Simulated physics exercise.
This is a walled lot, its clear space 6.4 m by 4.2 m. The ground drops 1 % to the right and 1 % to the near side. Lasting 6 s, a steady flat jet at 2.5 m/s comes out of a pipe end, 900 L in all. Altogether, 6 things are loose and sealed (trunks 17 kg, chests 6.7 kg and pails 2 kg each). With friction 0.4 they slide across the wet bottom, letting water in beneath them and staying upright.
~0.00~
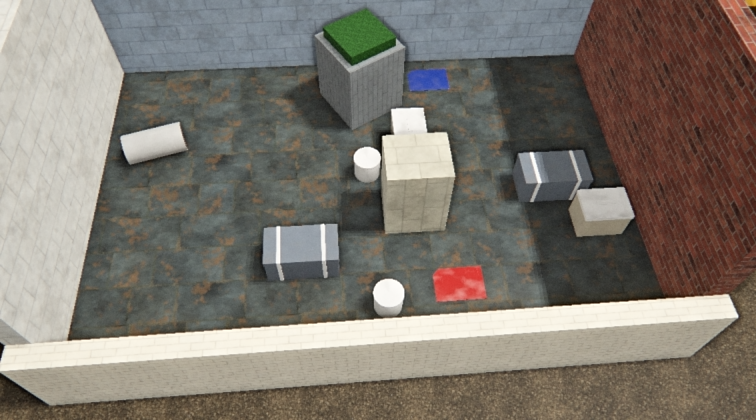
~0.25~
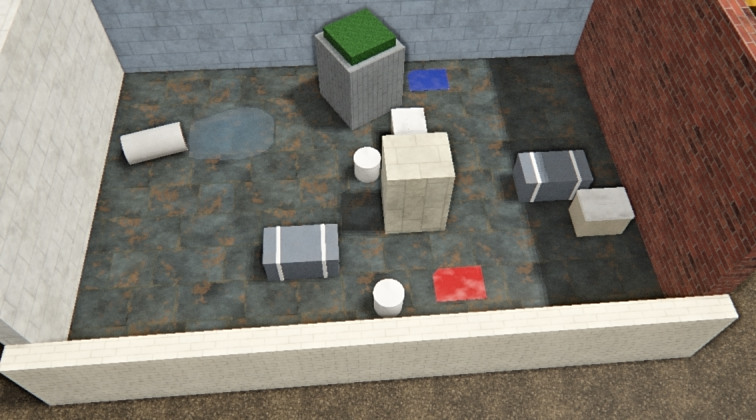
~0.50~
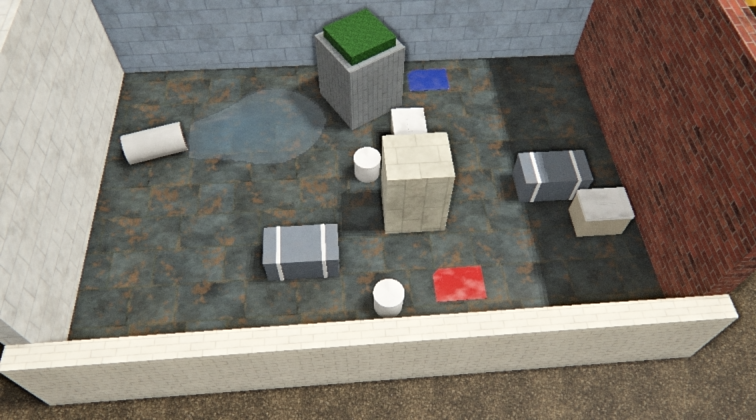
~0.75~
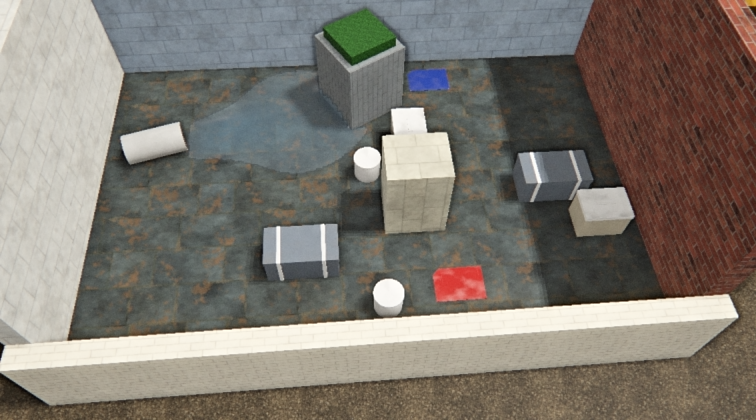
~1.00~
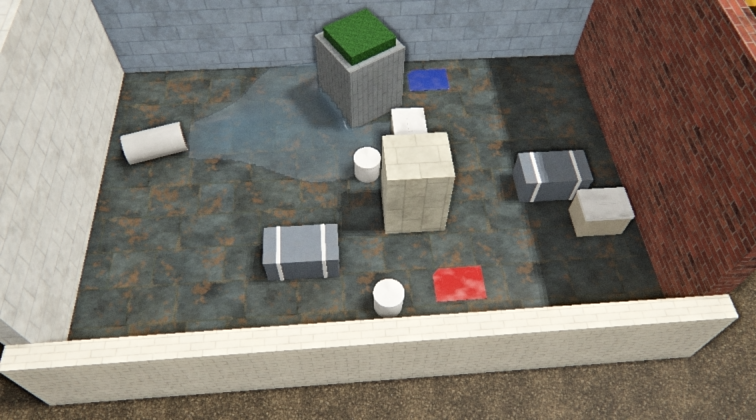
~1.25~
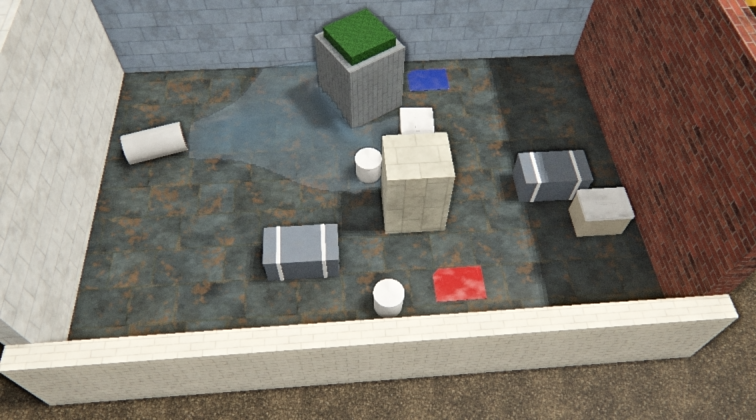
In a walled lot scattered with chests, pails and blocks, a thin sheet of water appears beside the white pipe at left. It spreads rightward across the dark floor, reaching the planter and the middle pail, and the small white chest behind the tall block shifts slightly right.
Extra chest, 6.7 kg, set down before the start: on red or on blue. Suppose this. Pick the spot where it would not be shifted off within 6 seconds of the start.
Red.
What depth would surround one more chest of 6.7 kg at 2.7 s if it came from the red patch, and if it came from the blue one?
I'd say close to 0 cm, and close to 3 cm for the other.
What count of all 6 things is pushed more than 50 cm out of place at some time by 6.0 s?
4.
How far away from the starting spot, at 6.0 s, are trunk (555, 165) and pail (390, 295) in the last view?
They've ended up 60 cm and 100 cm away, in that order.
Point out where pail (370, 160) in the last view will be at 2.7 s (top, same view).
Around (481, 146).
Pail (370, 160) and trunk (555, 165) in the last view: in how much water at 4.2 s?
First about 9 cm, second about 3 cm.
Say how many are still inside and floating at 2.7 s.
At that time, 1.
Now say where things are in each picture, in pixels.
A chest at (409, 125) rests on the ground; a pail at (367, 158), on the bottom; the red patch at (459, 284); the blue patch at (428, 80); 0.0 m2 under water; 0 of 6 have shifted, in the first picture.
A chest at (409, 125), on the bottom; a pail at (367, 158) rests on the ground; the red patch at (459, 284); the blue patch at (428, 80); water covers 0.7 m2; 0 of 6 have shifted, in the second picture.
A chest at (409, 125) rests on the ground; a pail at (367, 158) rests on the ground; the red patch at (459, 284); the blue patch at (428, 80); 1.6 m2 under water; 0 of 6 have shifted, in the third picture.
A chest at (409, 125) rests on the ground; a pail at (367, 158), on the bottom; the red patch at (459, 284); the blue patch at (428, 80); water covers 2.5 m2; 0 of 6 have shifted, in the fourth picture.
A chest at (409, 125) rests on the ground; a pail at (367, 158) rests on the ground; the red patch at (459, 284); the blue patch at (428, 80); 3.3 m2 under water; 0 of 6 have shifted, in the fifth picture.
A chest at (417, 124), on the bottom, 10 cm from its start; a pail at (368, 158), on the bottom; the red patch at (459, 284); the blue patch at (428, 80); 3.7 m2 under water; 1 of 6 have shifted, in the sixth picture.
After 1.8 s on red it would be 0 cm off in 0 cm of water; on blue it would be 0 cm off in 1 cm of water.
After 2.7 s on red it would be 0 cm off in 0 cm of water; on blue it would be 36 cm off in 3 cm of water.
After 4.2 s on red it would be 0 cm off in 1 cm of water; on blue it would be 140 cm off in 4 cm of water.
After 6.0 s on red it would be 0 cm off in 2 cm of water; on blue it would be 216 cm off in 9 cm of water.
